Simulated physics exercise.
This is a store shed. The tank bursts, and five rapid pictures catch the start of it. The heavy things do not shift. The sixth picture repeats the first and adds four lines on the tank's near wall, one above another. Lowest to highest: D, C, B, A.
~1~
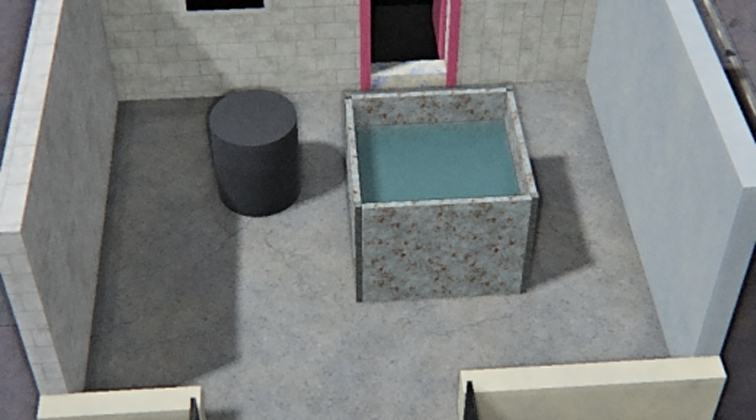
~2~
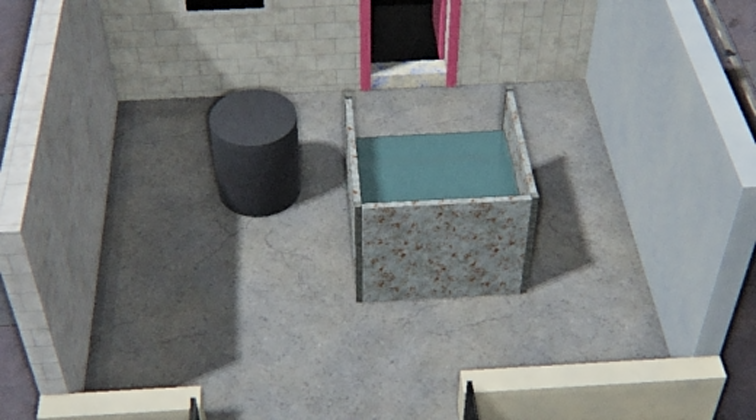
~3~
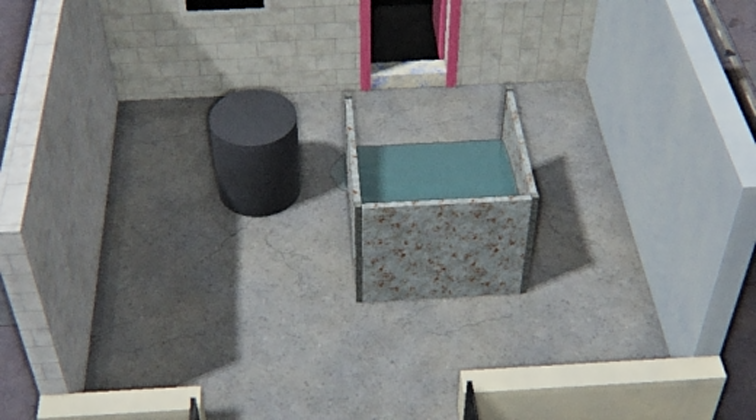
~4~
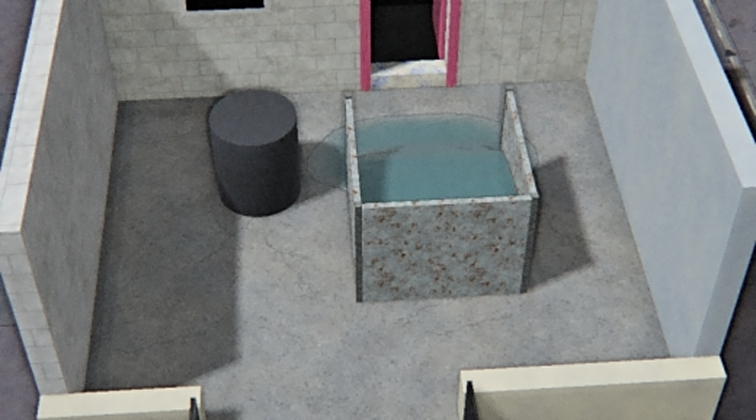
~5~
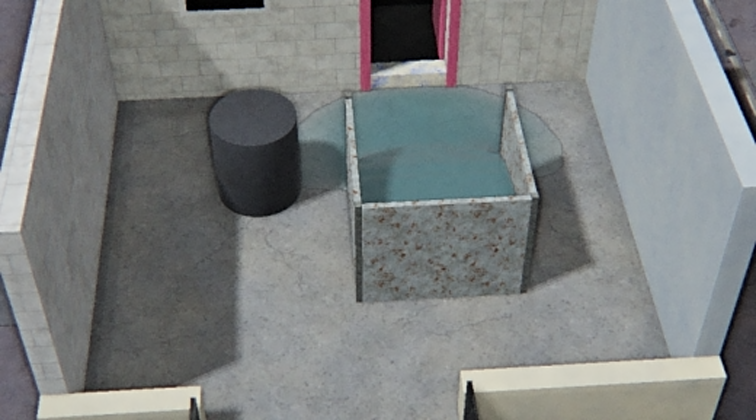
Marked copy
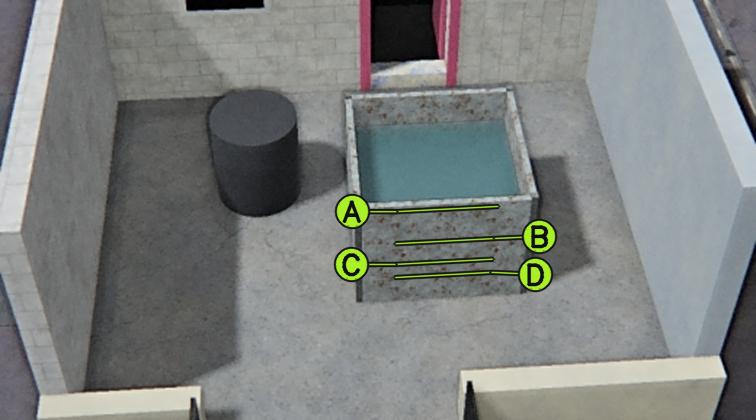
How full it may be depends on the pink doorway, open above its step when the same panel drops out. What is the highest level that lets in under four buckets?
The limit is D.
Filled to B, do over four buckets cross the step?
Yes.
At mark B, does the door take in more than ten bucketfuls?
Yes.
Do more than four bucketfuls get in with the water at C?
Yes.
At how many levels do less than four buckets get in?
One of the four.
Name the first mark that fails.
C.
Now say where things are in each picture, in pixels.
Water in the tank at rest, its middle at (436, 172); foot of the pink doorway at (408, 87); open gate at (331, 375), in the first frame.
Water covers 2 % of the ground, its front hidden from here, in the second frame.
Water covers 5 % of the ground, its front hidden from here, in the third frame.
Water covers 10 % of the ground, its front hidden from here, in the fourth frame.
Water covers 18 % of the ground, its front hidden from here, in the fifth frame.
On the marked copy, A at (447, 209); B at (445, 241); C at (444, 261); D at (443, 274); from the bottom up D, C, B, A.
For mark A, dozens of bucketfuls pour in.
For mark B, dozens of bucketfuls pour in.
For mark C, about 9 bucketfuls get in.
For mark D, a splash gets over, under a bucket.
